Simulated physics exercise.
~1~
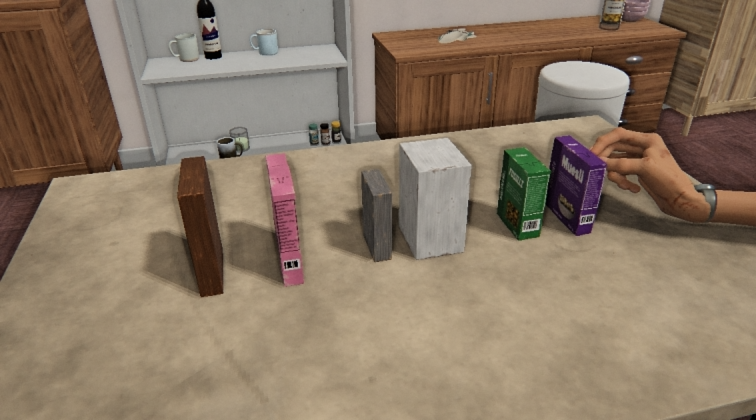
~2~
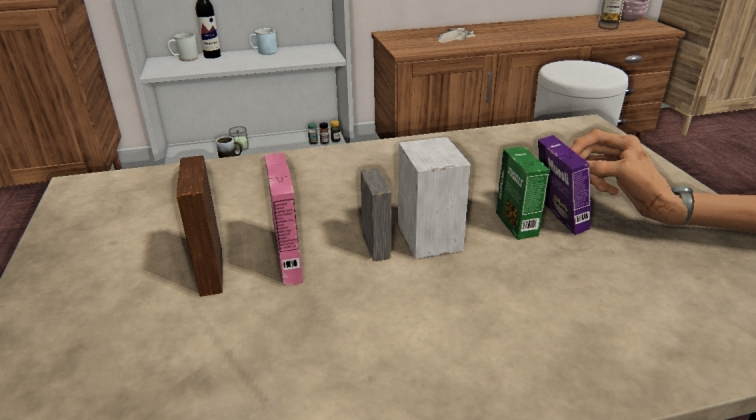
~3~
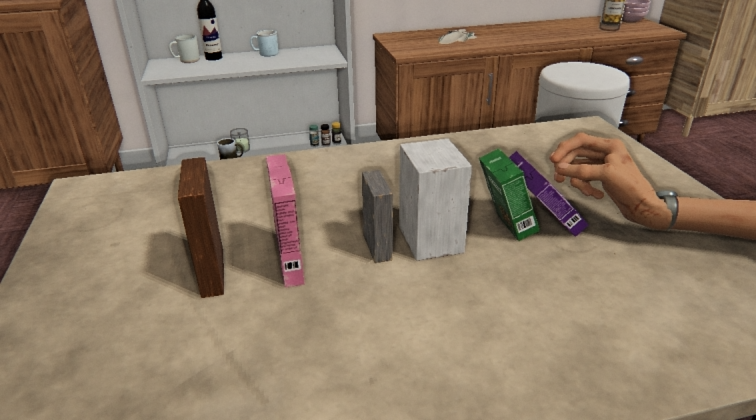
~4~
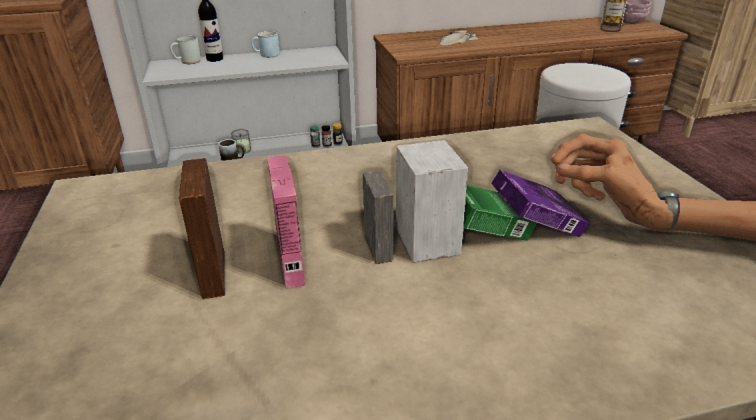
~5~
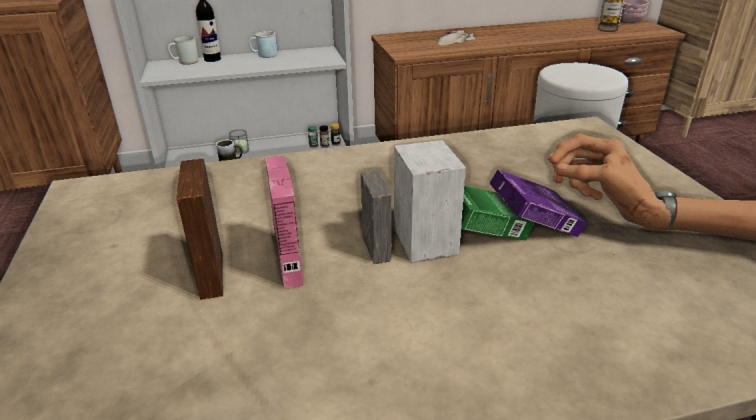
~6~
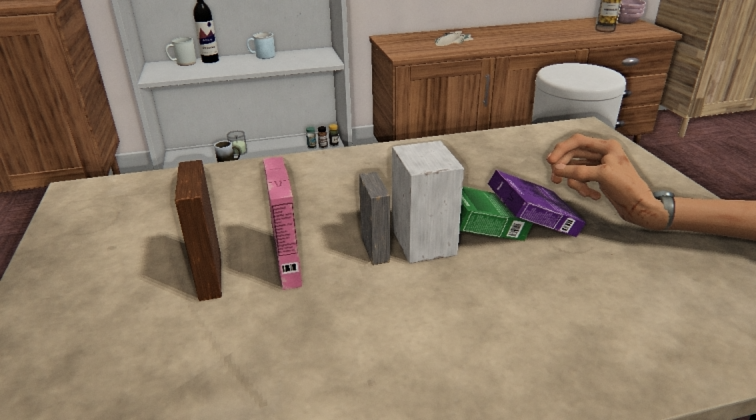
A purple packet stands at the right end of a row of six upright things on a bare table, with a hand at its side. The hand nudges it and it tips left against the green packet beside it. The green packet leans over too, and both topple toward the tall white block while the hand stays back, fingers curled. The green packet comes down beside the block, with the purple one slanted on top of it. The white block, grey block, pink packet and brown board remain standing at the end.
